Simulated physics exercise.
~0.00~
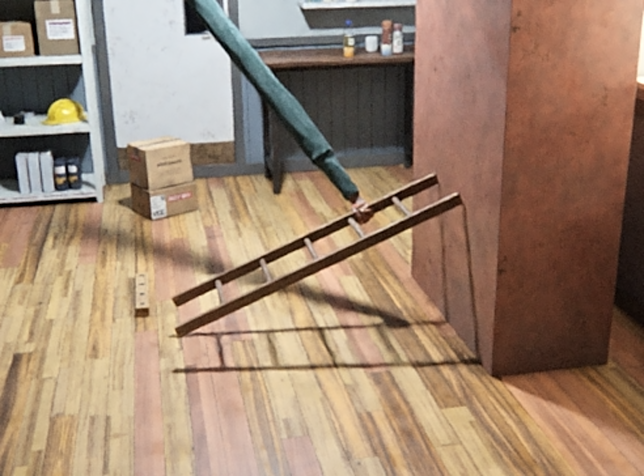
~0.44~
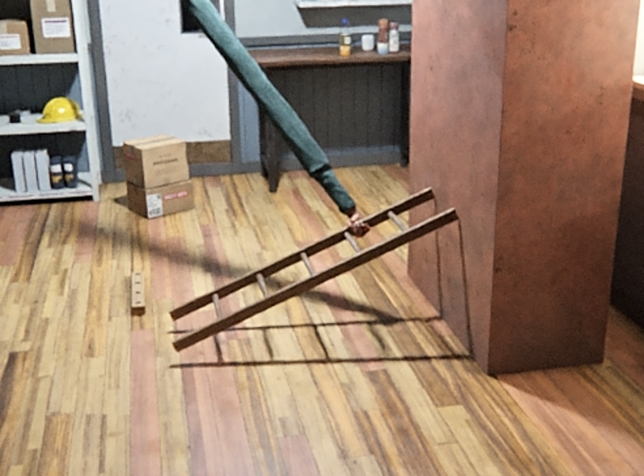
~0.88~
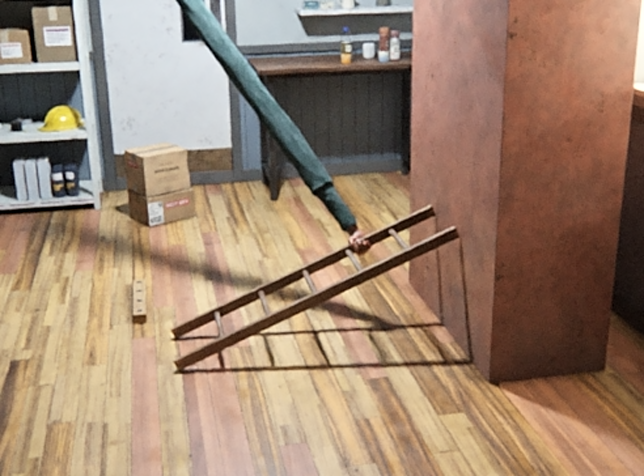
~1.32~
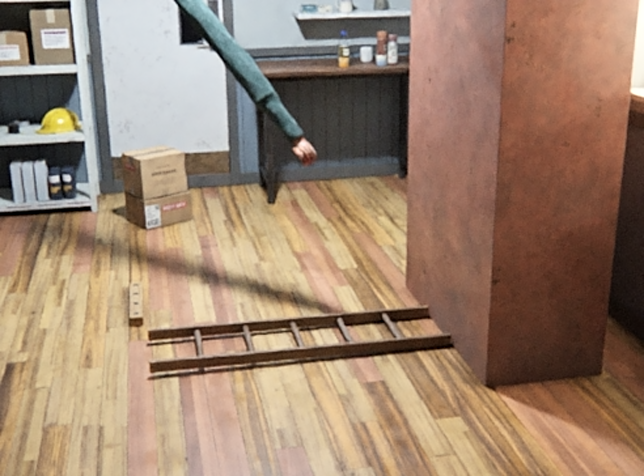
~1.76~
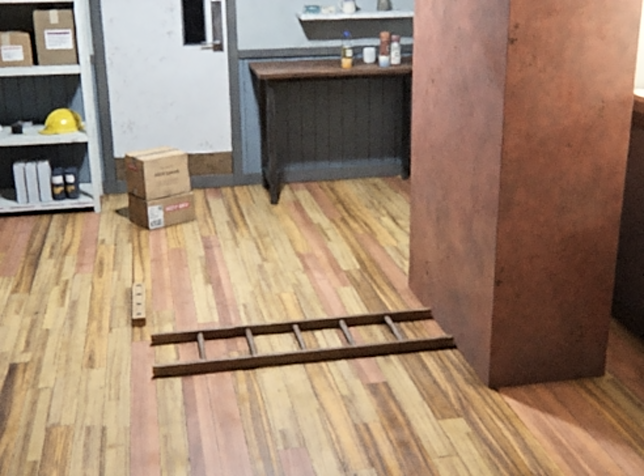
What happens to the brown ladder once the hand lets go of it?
It does not hold. Its feet slide out to the left, away from the pillar, and the ladder drops flat on the wooden floor.
